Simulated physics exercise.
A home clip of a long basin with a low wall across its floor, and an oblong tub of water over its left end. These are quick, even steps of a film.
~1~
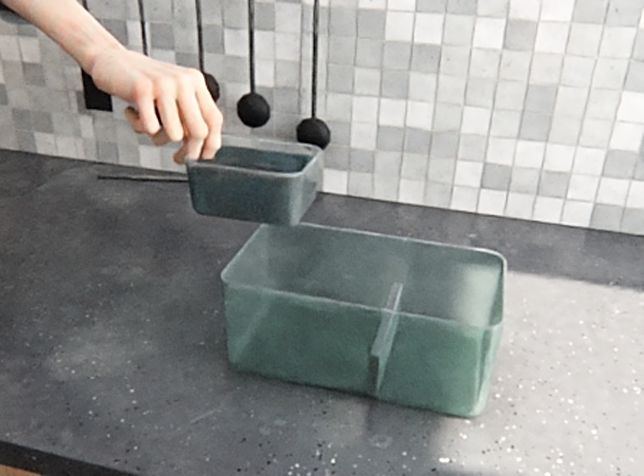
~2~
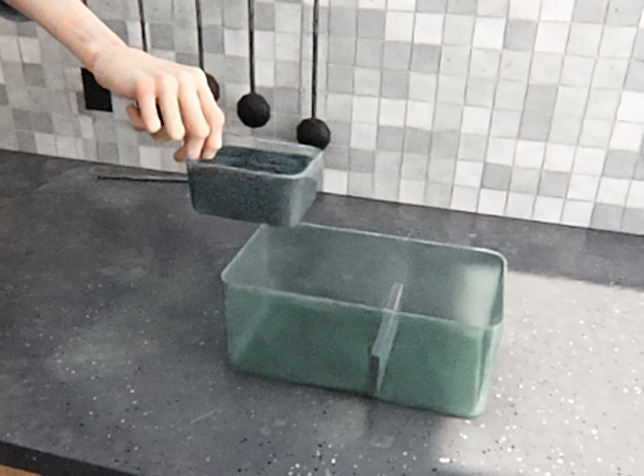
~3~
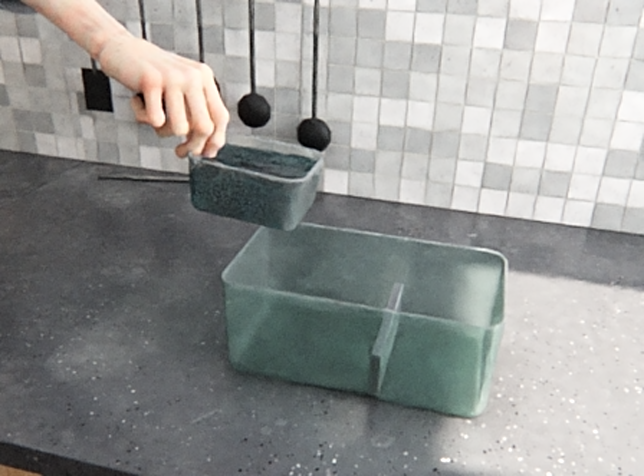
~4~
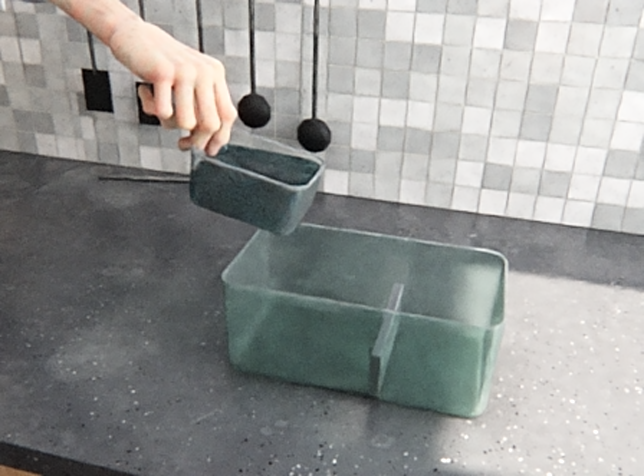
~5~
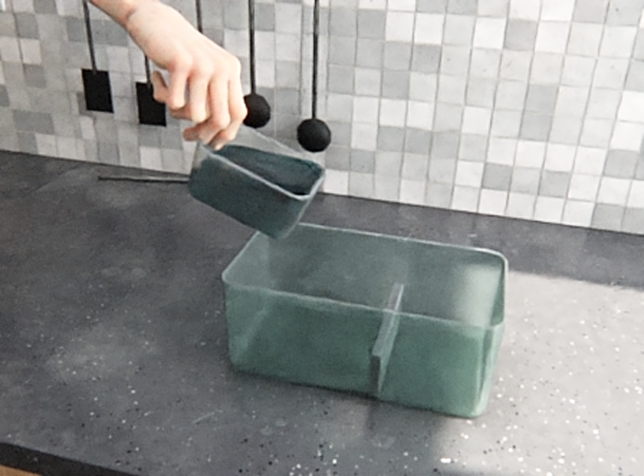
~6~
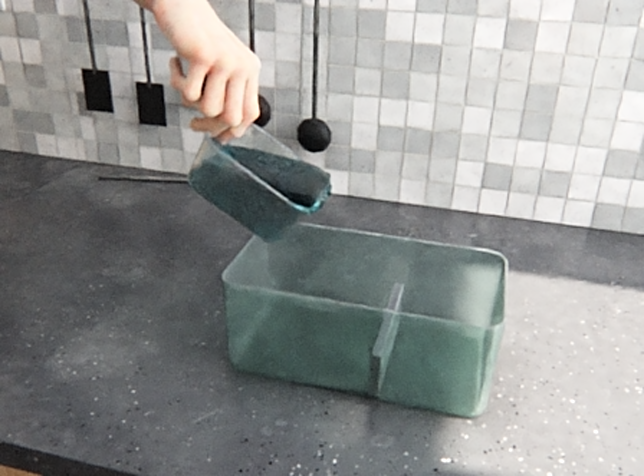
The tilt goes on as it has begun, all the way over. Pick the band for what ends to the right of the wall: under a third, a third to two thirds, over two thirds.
The share right of the wall is under a third.
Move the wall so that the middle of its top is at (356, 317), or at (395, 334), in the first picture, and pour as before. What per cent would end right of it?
In turn 35 and 15 in a hundred.
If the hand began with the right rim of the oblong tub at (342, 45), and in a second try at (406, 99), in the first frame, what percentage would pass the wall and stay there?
In turn 60 and 85 in a hundred.
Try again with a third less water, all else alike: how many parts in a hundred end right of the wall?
Some 5 per cent.
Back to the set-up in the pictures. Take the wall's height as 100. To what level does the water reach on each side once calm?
Some 40 per cent left and 0 right.
A moment on, the tilt is 91° and 17 per cent is still to pour, 61 is left of the wall and 0 right of it.
Next, the tilt is 101° and 3 per cent is still to pour, 93 is left of the wall and 2 right of it.
Then the tilt is 101° and 0 per cent is still to pour, 96 is left of the wall and 3 right of it.
Later the tilt is 101° and 0 per cent is still to pour, 96 is left of the wall and 3 right of it.
In the end 96 per cent lies left of the wall, 3 right of it and 1 outside.
